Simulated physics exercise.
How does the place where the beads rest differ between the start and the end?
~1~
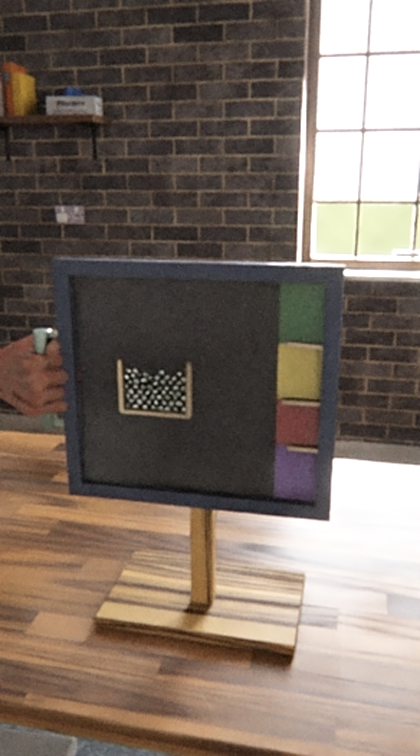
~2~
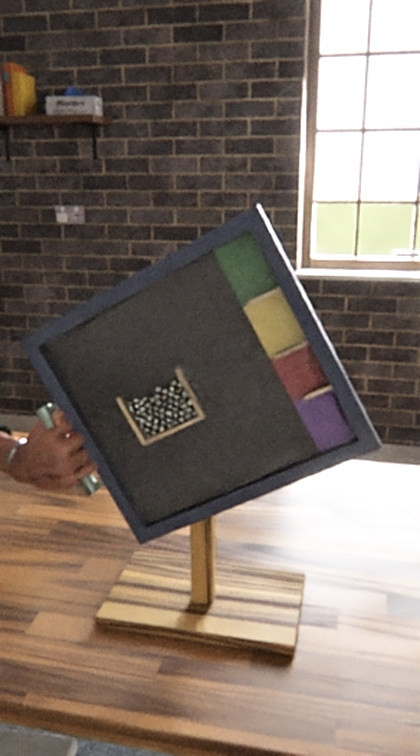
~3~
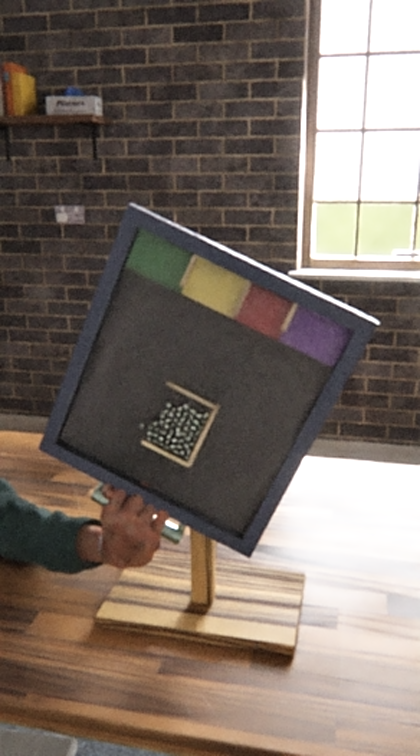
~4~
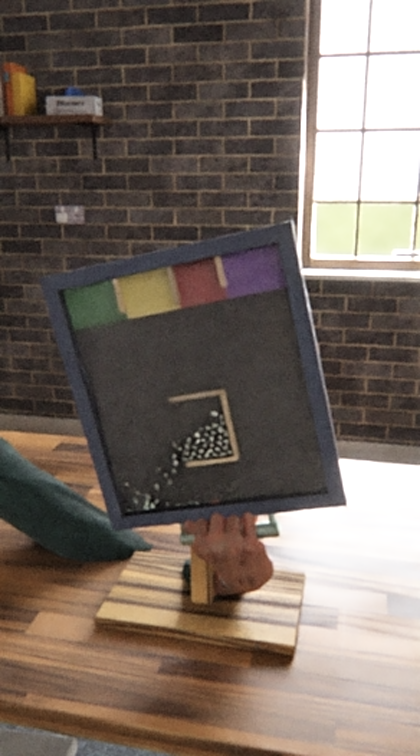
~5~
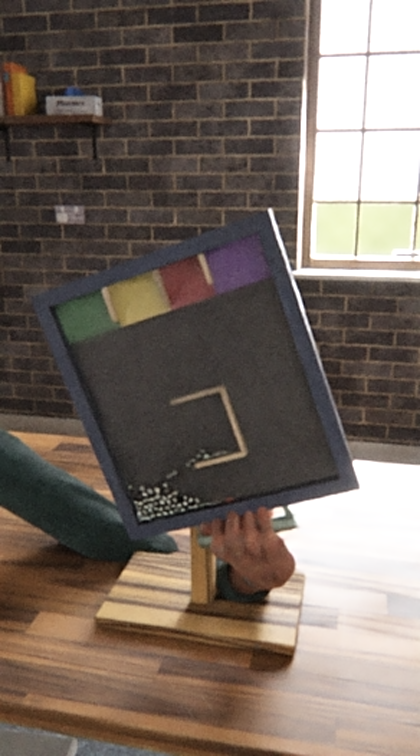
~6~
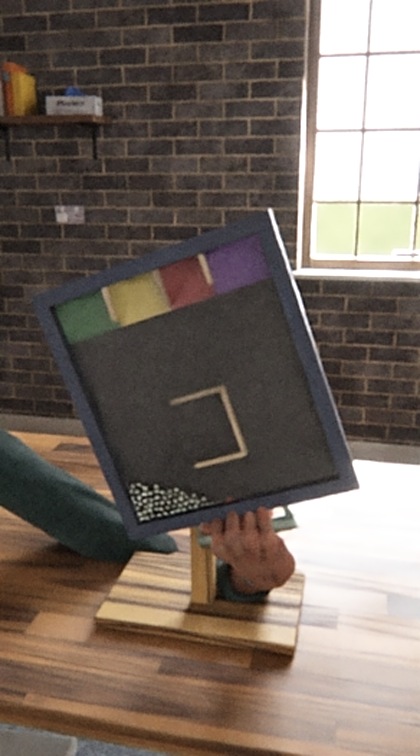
At the start the beads sit inside the small holder near the middle of the board. At the end they lie heaped in the lower left corner of the frame, outside the holder.
